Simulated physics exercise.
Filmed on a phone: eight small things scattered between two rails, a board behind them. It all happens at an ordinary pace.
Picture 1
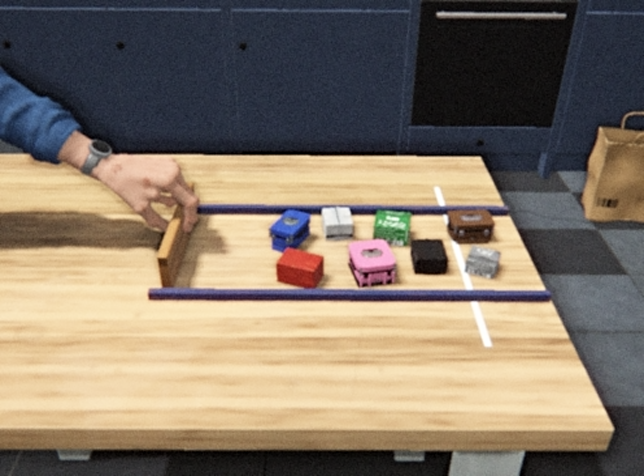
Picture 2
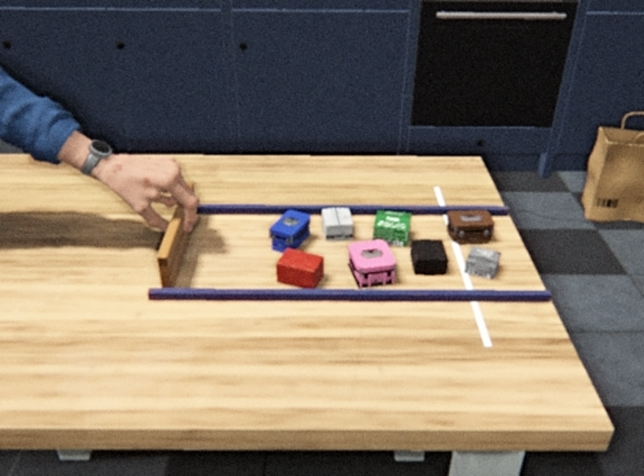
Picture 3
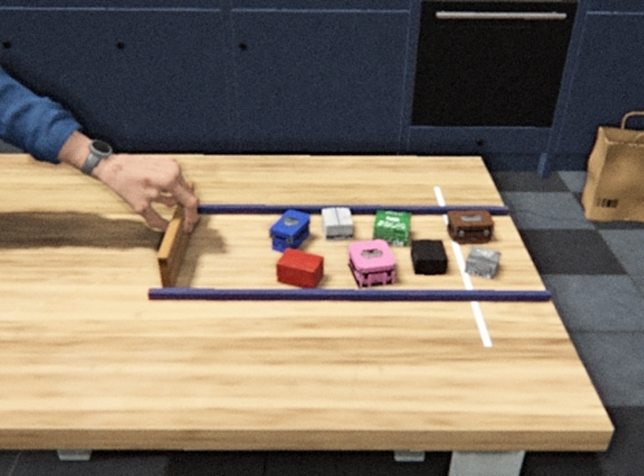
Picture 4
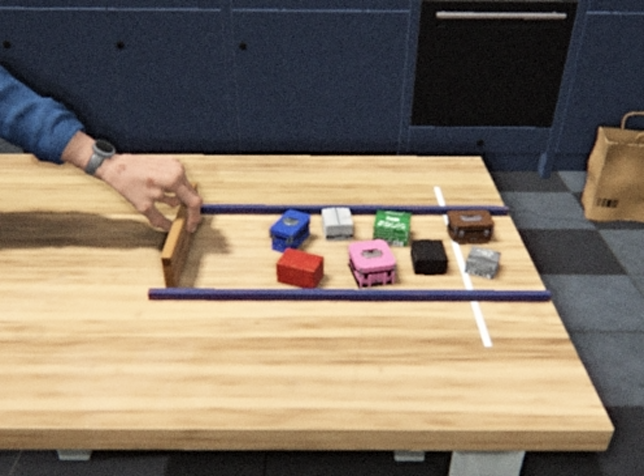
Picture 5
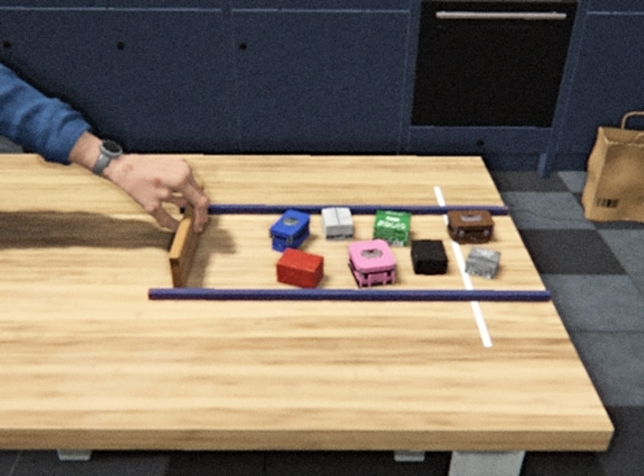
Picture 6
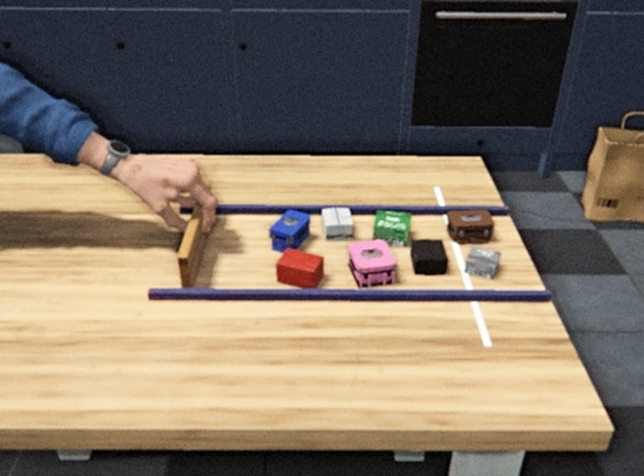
A hand in a blue sleeve holding a wooden board upright, then sliding it slightly right behind eight small boxes and cases.
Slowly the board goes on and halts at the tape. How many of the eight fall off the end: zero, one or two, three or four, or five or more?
Here the number that fall off is three or four.
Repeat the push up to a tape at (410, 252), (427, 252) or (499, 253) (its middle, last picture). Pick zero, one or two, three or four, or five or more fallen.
Taking them in turn, none at all; either one or two; 5 or more.
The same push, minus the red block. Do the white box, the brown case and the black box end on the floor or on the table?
The white box remains up, the brown case tumbles off, the black box holds on.
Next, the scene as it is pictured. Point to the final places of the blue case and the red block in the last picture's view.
The blue case at (467, 231), the red block at (486, 266).
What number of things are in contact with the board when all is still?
The number is 2.
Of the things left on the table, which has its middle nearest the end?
Foremost is the pink case.
Soon after, none off yet; grey box at rest near (483, 263); brown case at rest near (469, 227); black box at rest near (429, 257).
In the end, the number that fall off is three or four; gone, green box, black box, brown case and grey box.
